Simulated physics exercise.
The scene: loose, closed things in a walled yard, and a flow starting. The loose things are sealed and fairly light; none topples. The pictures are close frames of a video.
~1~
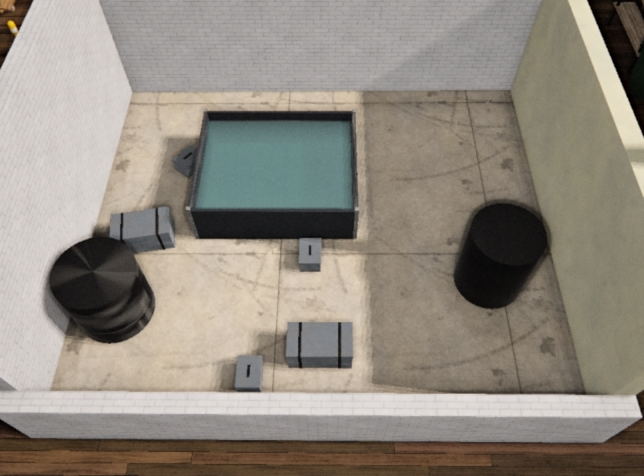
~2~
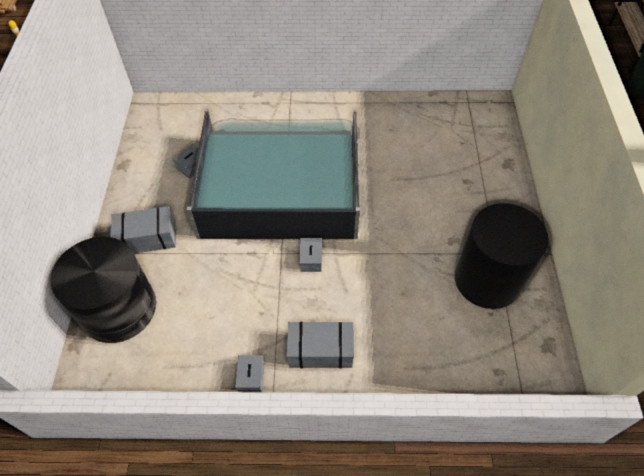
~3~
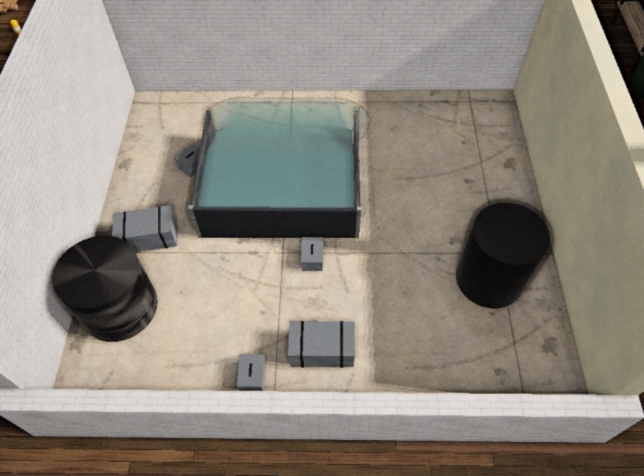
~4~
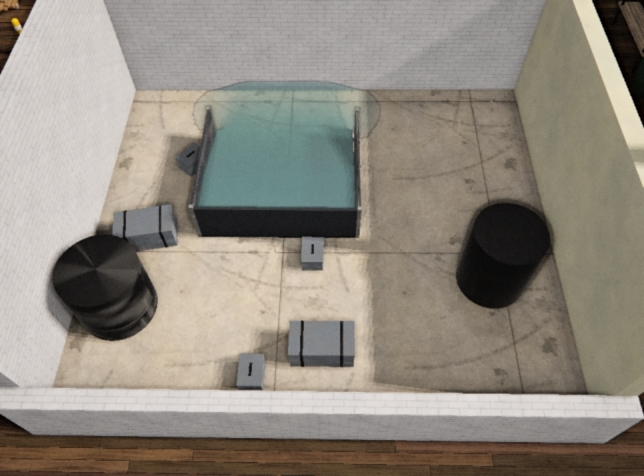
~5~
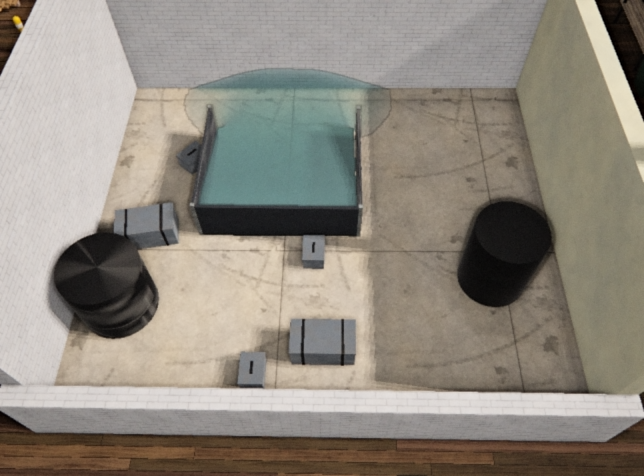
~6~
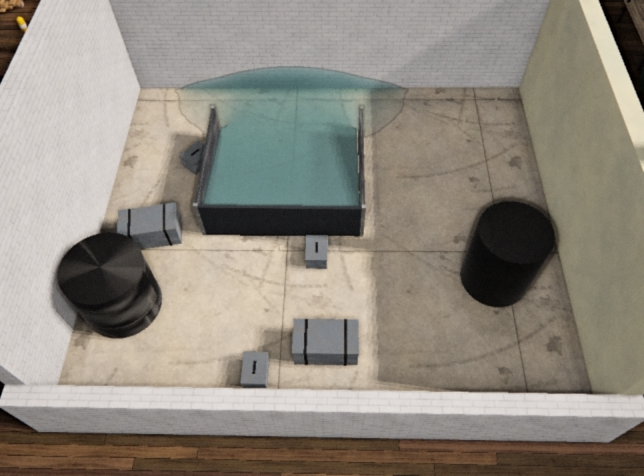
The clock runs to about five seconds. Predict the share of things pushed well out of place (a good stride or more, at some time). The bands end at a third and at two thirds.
Share: Under a third.
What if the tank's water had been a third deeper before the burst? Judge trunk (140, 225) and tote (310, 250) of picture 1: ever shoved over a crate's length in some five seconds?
In turn: Moved that far, under that.
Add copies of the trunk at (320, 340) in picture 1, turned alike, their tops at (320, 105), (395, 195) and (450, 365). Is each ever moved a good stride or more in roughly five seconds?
In that order: Swept aside, short of that, less than that.
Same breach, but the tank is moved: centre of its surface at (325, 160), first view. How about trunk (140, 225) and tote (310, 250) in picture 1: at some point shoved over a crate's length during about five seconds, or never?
As listed: Swept aside, under that.
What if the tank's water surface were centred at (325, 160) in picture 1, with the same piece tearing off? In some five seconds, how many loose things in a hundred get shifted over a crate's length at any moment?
Near 20 in a hundred.
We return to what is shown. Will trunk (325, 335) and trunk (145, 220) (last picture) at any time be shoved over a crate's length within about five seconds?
As listed: No, moved that far.
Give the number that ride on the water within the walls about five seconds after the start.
1 of them.
A moment on, 0 of 5 are well off their spots; 0 afloat.
Next, 0 of 5 are well off their spots; 0 afloat.
Later, 1 of 5 are well off their spots; 0 afloat.
In the end, 1 of 5 are well off their spots, and 1 have been at some point; 1 afloat.
